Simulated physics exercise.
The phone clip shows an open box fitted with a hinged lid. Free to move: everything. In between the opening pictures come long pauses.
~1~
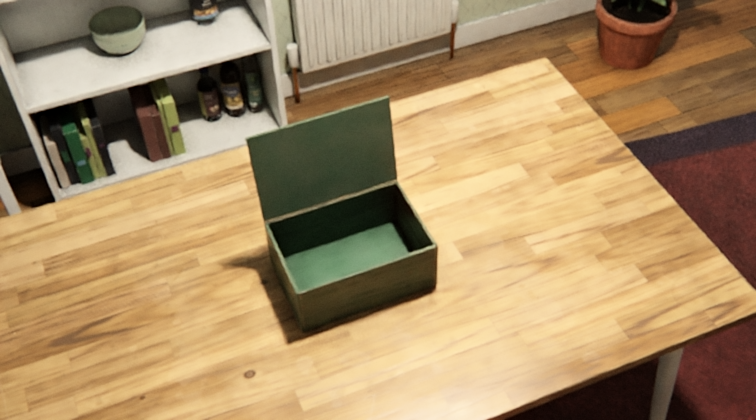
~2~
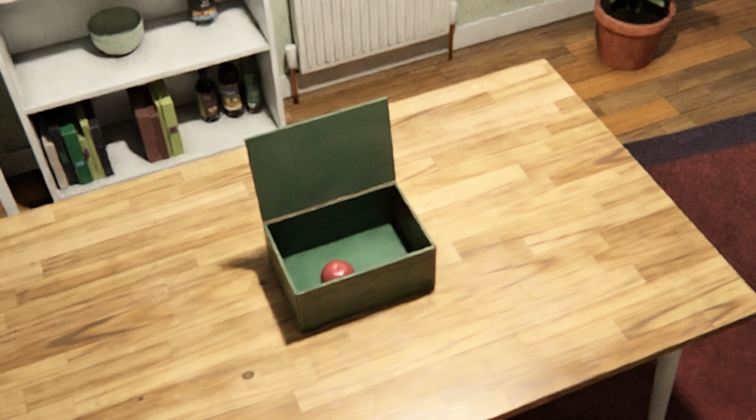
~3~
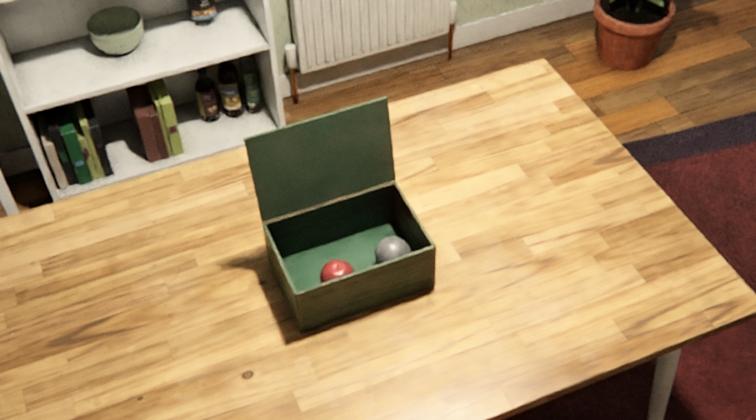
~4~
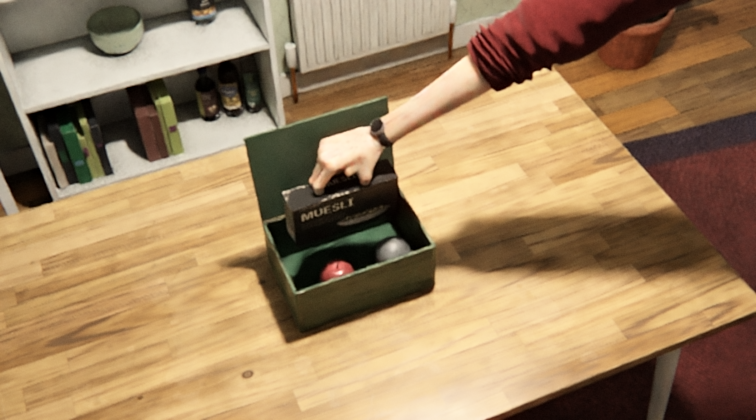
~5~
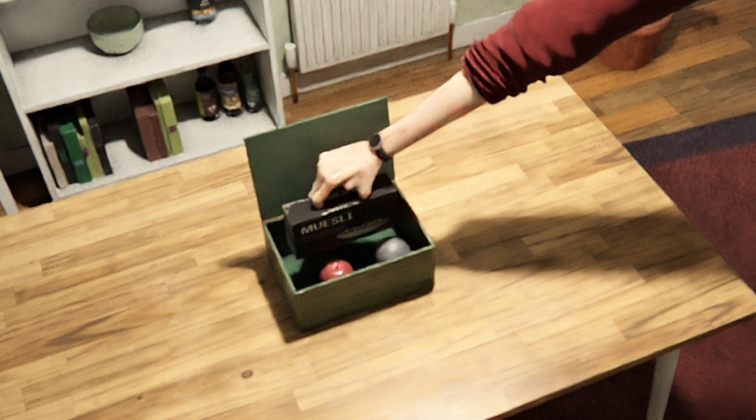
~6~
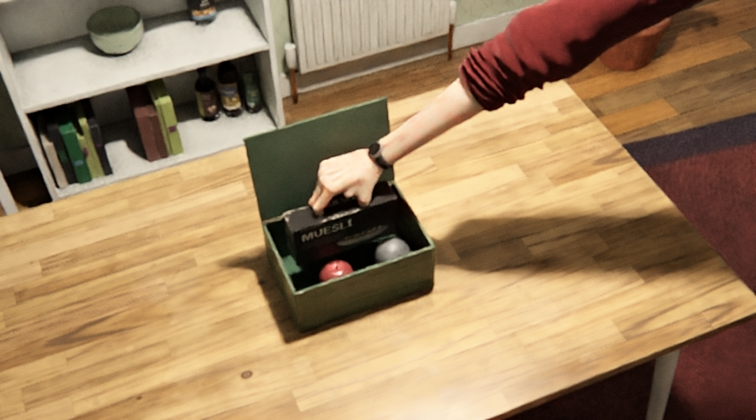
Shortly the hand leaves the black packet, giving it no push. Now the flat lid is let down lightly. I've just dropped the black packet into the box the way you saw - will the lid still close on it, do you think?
Yes, it will close.
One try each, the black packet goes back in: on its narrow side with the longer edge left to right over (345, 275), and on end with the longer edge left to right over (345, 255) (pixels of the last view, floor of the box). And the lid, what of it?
In the first case it comes fully down; in the second case it gets propped open.
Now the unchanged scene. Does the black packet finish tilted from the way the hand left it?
Result: It leans over.
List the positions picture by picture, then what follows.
In the first frame, the last thing is not in view yet.
In the second frame, the last thing is not in view yet.
In the third frame, the last thing is not in view yet.
The fourth frame shows on its way; black packet (342, 203).
The fifth frame shows on its way; black packet (341, 216).
The sixth frame shows in place under the hand; black packet (342, 224).
Then, 0.40 s after the last picture, black packet on its side near (344, 243); grey ball rolled a little; red apple rolled a little.
Then, 1.20 s after the last picture, lid starting down; black packet on its side near (346, 248); grey ball rolled a little; red apple rolled a little.
Then, 1.80 s after the last picture, lid 45° above the rim; black packet on its side near (346, 248); grey ball rolled a little; red apple rolled a little.
Then, 2.20 s after the last picture, lid 12° above the rim; black packet on its side near (346, 248); grey ball rolled a little; red apple rolled a little.
At rest, lid shut; tipped over in the box, black packet; the other 2 in place. Seen from the same camera at the end, black packet near (346, 248).
